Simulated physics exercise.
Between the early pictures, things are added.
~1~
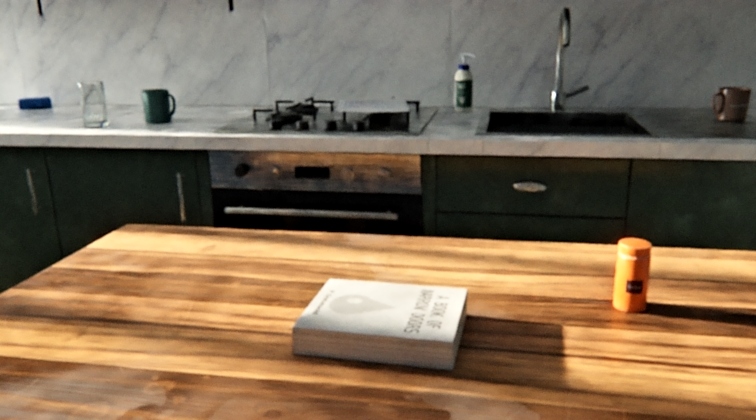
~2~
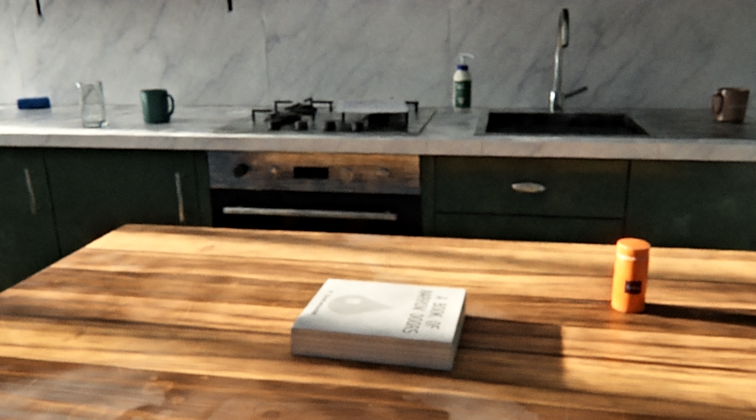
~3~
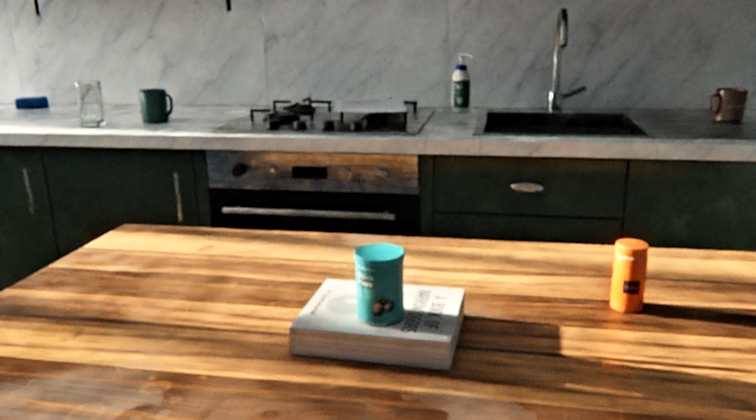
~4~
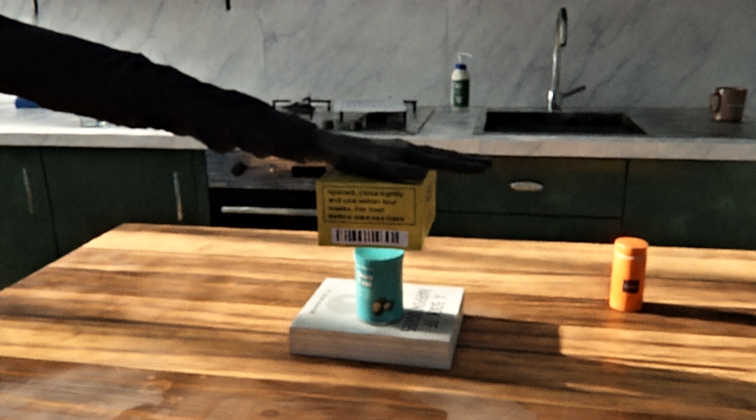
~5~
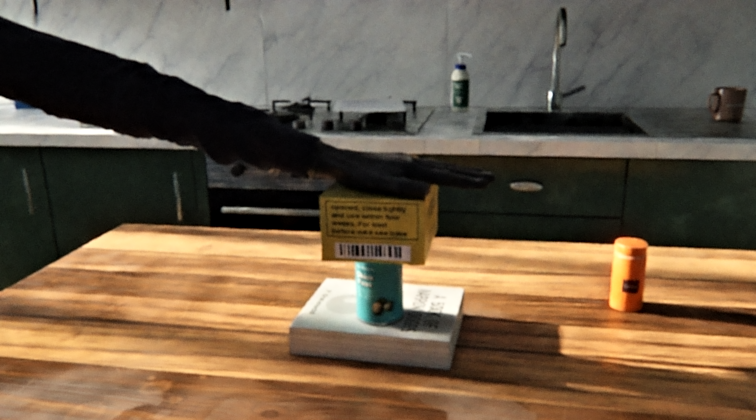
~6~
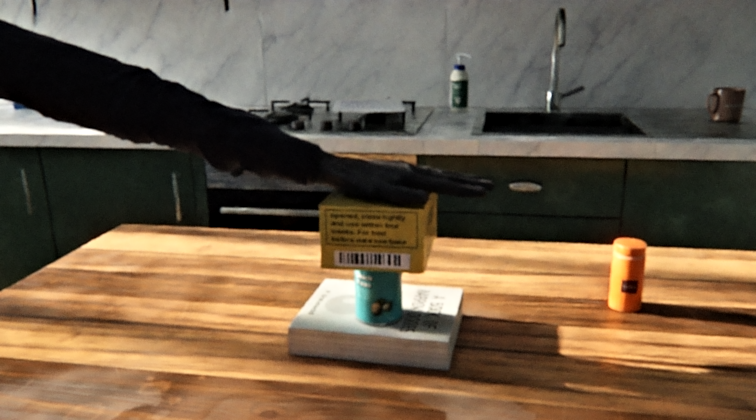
A white book lies on a sunlit wooden table in a kitchen, seen from a fixed, slightly raised view facing dark green cabinets, a stove and a sink. An orange shaker stands to the right, and a turquoise tin appears on top of the book. A dark-sleeved arm then reaches in from the left, its hand over a yellow box that lowers slightly onto the tin.
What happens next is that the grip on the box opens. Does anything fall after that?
Basically the pile is secure.
Then, 0.20 s past the last view, nothing moves.
Then, 0.50 s past the last view, yellow box resting near (382, 222).
Finally, all 4 still in place. Final places as the last picture's camera would see them, yellow box near (382, 222). The pile keeps its balance.
